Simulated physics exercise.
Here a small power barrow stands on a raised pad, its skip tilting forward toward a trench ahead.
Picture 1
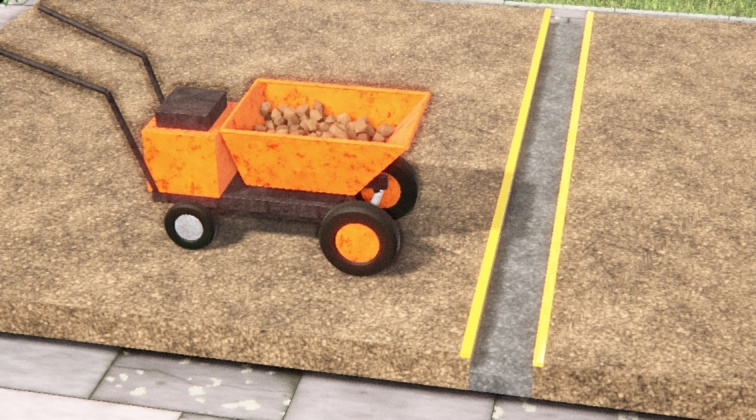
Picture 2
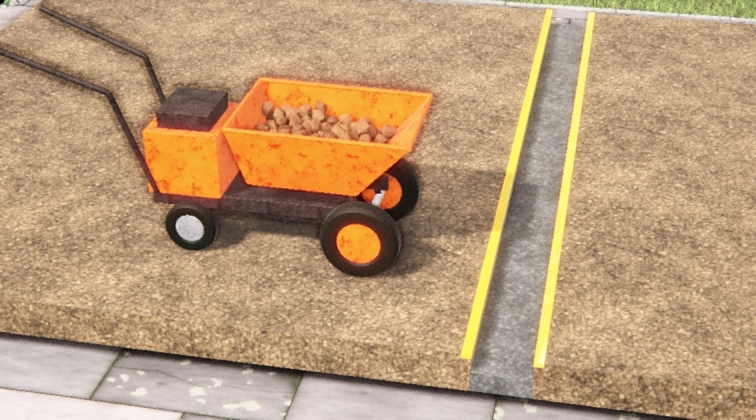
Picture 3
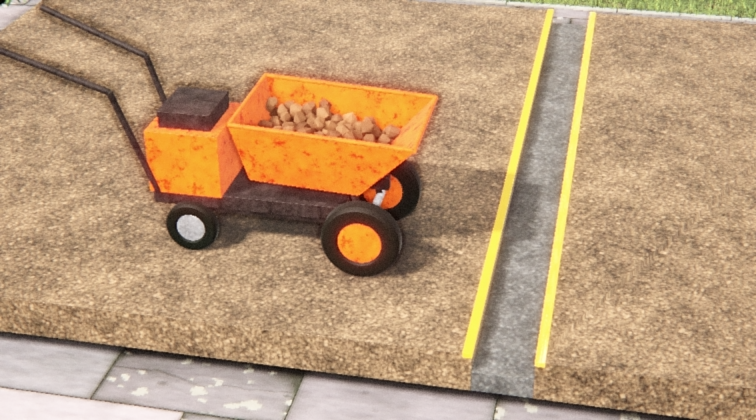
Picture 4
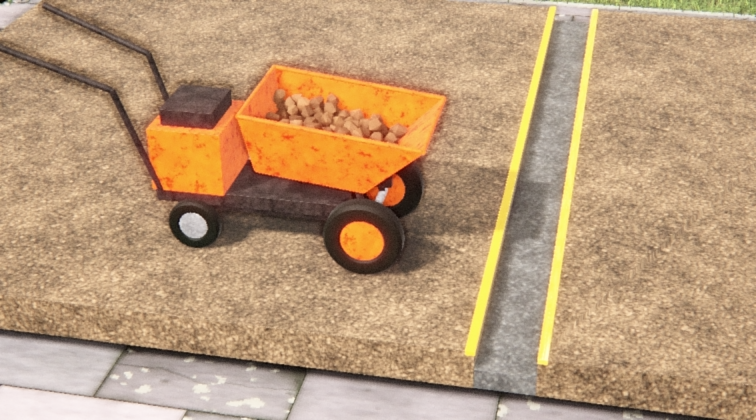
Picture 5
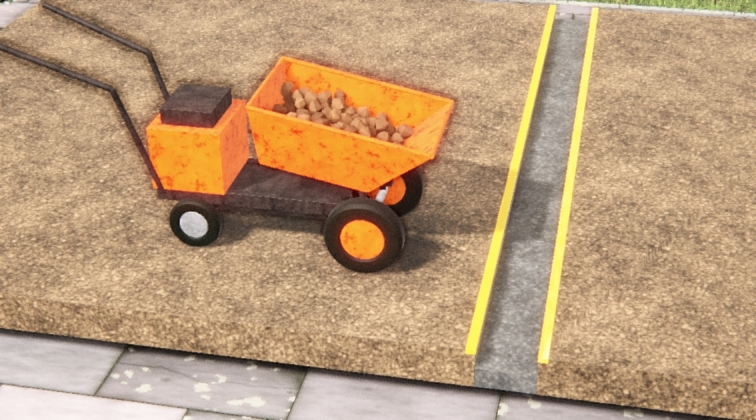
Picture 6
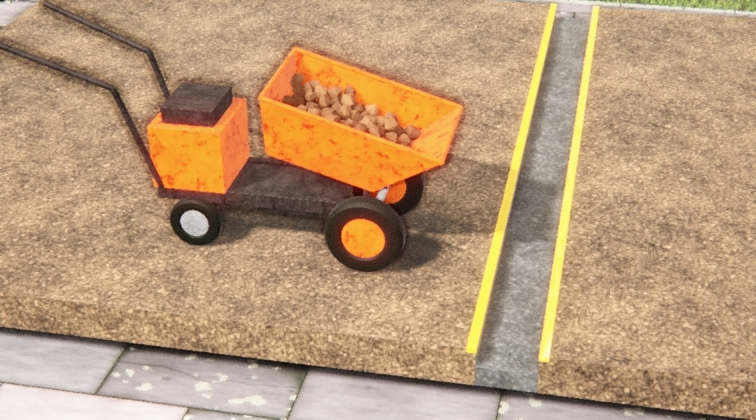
An orange power barrow loaded with brown clods stood on a raised dirt pad, left of a shallow yellow-edged trench, and its skip began level, then gradually tilted forward to the right as its back rose.
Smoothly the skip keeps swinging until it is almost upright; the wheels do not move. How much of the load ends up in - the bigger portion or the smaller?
The bigger portion ends up in.
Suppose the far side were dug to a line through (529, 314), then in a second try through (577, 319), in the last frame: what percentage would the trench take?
In order: Near 50, then 80 percent.
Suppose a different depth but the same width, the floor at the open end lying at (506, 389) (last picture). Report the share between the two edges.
It works out to some 90 percent.
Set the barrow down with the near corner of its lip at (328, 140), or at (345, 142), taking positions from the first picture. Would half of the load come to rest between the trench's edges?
At the first place under half, at the second not half.
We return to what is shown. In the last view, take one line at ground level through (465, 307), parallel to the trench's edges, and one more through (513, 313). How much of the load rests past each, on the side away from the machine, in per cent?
80 and 40 in a hundred.
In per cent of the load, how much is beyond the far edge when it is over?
I'd estimate about 10 per cent of the load.
Shortly afterwards, skip tipped steeply; the whole lot in the skip.
Next, skip tipped right over; near two thirds in the skip; only a few short of the trench; near a quarter in or heaped over the trench; only a few falling.
Some moments later, skip tipped right over; near a quarter in the skip; only a few short of the trench; near two thirds in or heaped over the trench; a little beyond it.
In the end, skip tipped right over; near a quarter in the skip; only a few short of the trench; near two thirds in or heaped over the trench; a little beyond it.
